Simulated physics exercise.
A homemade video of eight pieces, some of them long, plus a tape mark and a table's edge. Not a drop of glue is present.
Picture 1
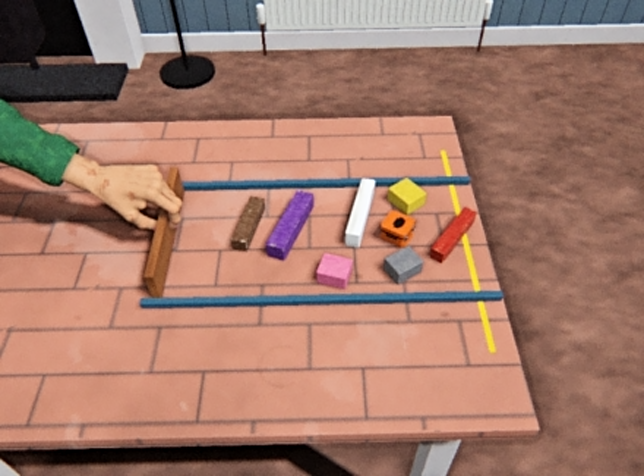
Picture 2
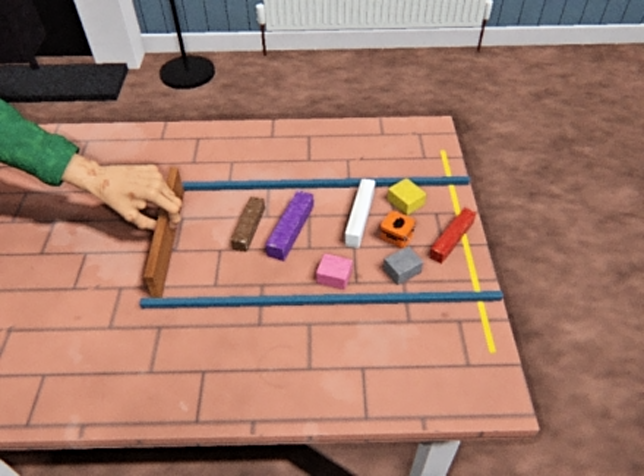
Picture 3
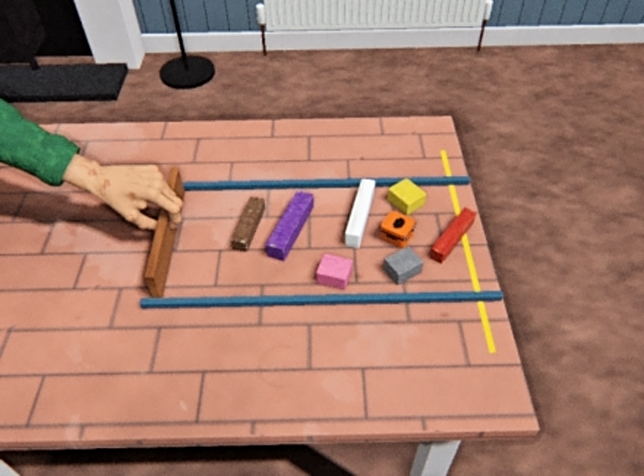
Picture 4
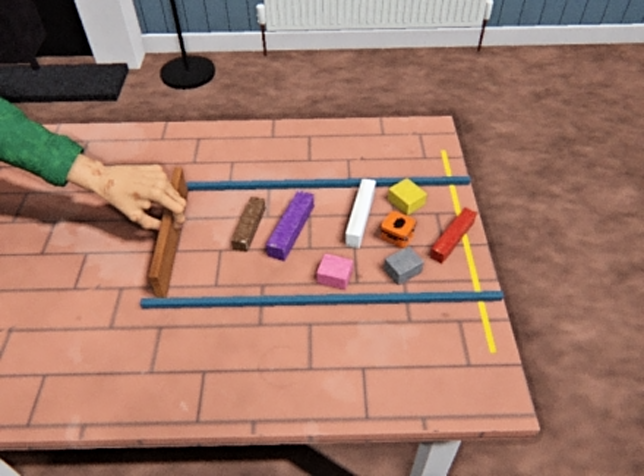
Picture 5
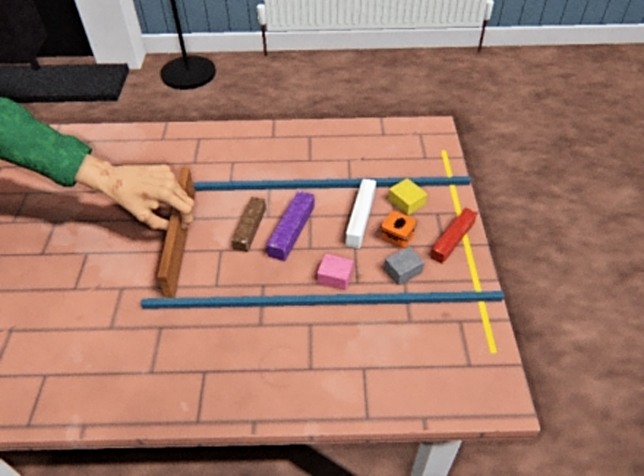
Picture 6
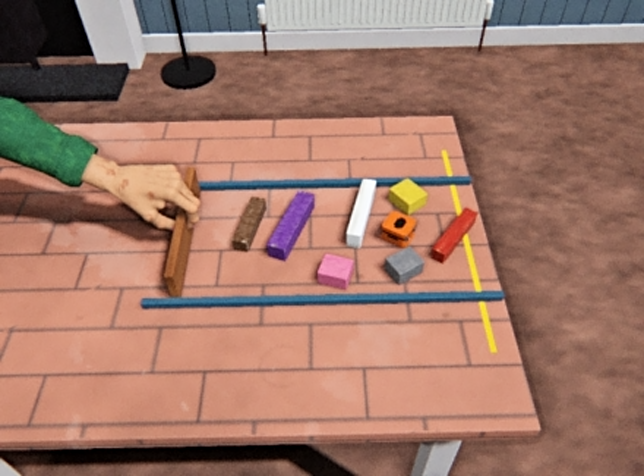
A hand in a green sleeve grips a brown wooden board at the left of a brick-patterned table, seen from above at an angle in a carpeted room. Between two blue rails lie brown, purple, white and pink pieces, then yellow, orange, grey and red ones near a yellow line. The hand first rests, then slides the board slightly right, touching nothing, while the pieces and view stay still.
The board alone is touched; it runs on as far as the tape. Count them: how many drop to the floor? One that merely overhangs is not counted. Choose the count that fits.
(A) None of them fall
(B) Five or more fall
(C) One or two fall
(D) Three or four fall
Five or more fall.
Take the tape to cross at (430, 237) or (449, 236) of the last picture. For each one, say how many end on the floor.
The first gives 3 and the second gives 5.
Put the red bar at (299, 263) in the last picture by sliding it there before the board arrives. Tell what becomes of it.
In the end it falls away.
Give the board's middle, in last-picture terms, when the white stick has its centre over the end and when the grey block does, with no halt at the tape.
Its middle is around (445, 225) and around (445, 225).
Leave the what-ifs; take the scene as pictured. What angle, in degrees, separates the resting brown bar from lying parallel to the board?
It comes to around 0 degrees.
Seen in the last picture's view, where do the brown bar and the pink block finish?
Close to (470, 218); the other close to (490, 265).
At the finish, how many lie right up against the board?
The count in contact is 2.
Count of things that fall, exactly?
6.
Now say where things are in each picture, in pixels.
In the first picture, red bar (454, 235); yellow block (407, 196); grey block (403, 265); board (166, 229); tape (464, 236).
In the second picture, yellow block (407, 197); pink block (334, 272).
In the third picture, grey block (403, 265); brown bar (249, 223).
In the fourth picture, red bar (454, 235); white stick (361, 212).
In the fifth picture, yellow block (407, 197); orange case (398, 231).
In the sixth picture, red bar (455, 235); yellow block (408, 197); grey block (404, 265); board (184, 229); tape (465, 236).
Soon after, none off yet; red bar at rest near (455, 235); yellow block at rest near (408, 197); grey block at rest near (404, 265).
After that, none off yet; red bar at rest near (455, 235); yellow block moving near (413, 197); grey block at rest near (404, 265).
And then, none off yet; red bar tilting well over near (504, 251); yellow block displaced well along near (475, 198); grey block displaced well along near (475, 268).
In the end, the number that fall off is five or more; gone, purple bar, white stick, orange case, grey block, yellow block and red bar.
